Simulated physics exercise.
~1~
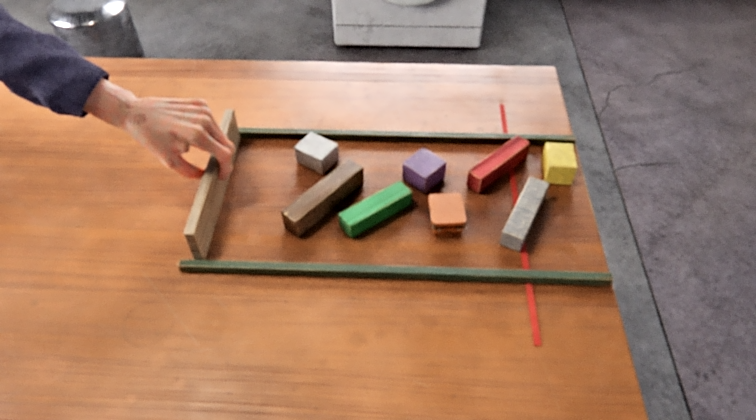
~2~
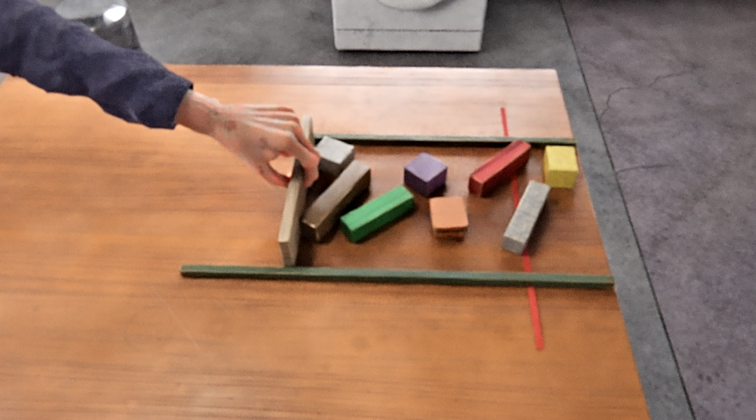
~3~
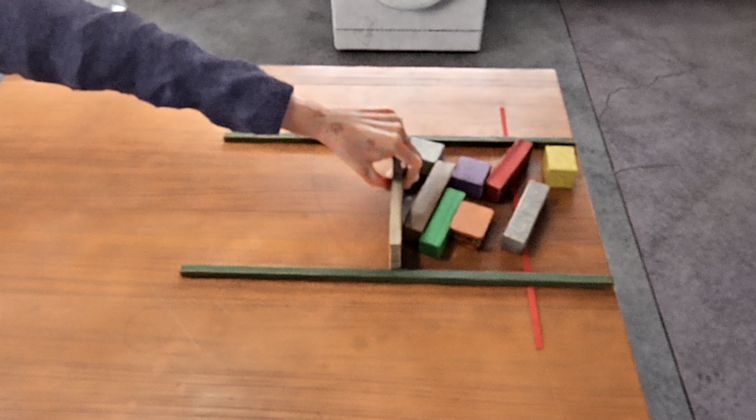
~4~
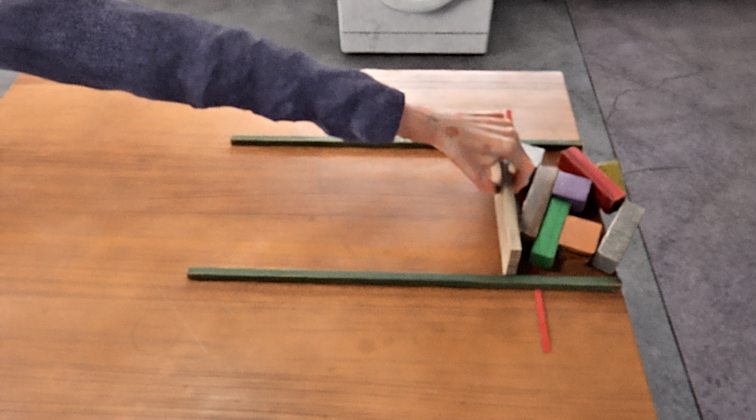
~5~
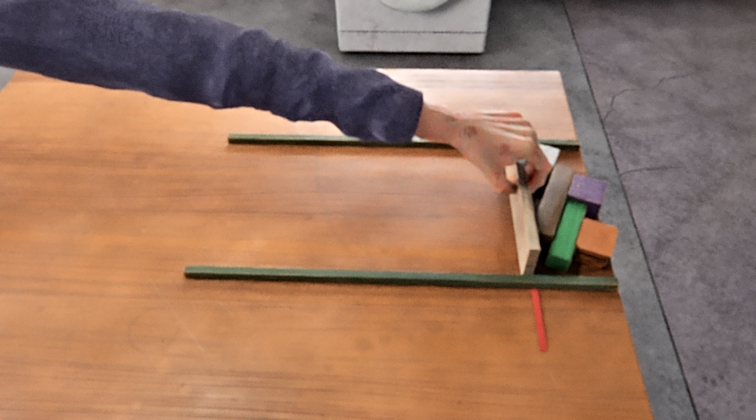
A hand slides an upright wooden board to the right between two dark green rails on a wooden table, toward eight scattered blocks. The board first reaches the brown bar and the pale cube near it, pushing them along. It then gathers the green, purple and orange pieces into a tight cluster and nudges the red stick, while the yellow block stays still. Pushed onward, the crowd crosses the red tape, and the red, yellow and grey pieces tip out over the table's edge. Finally those three are gone, while the others remain bunched against the board at the edge.
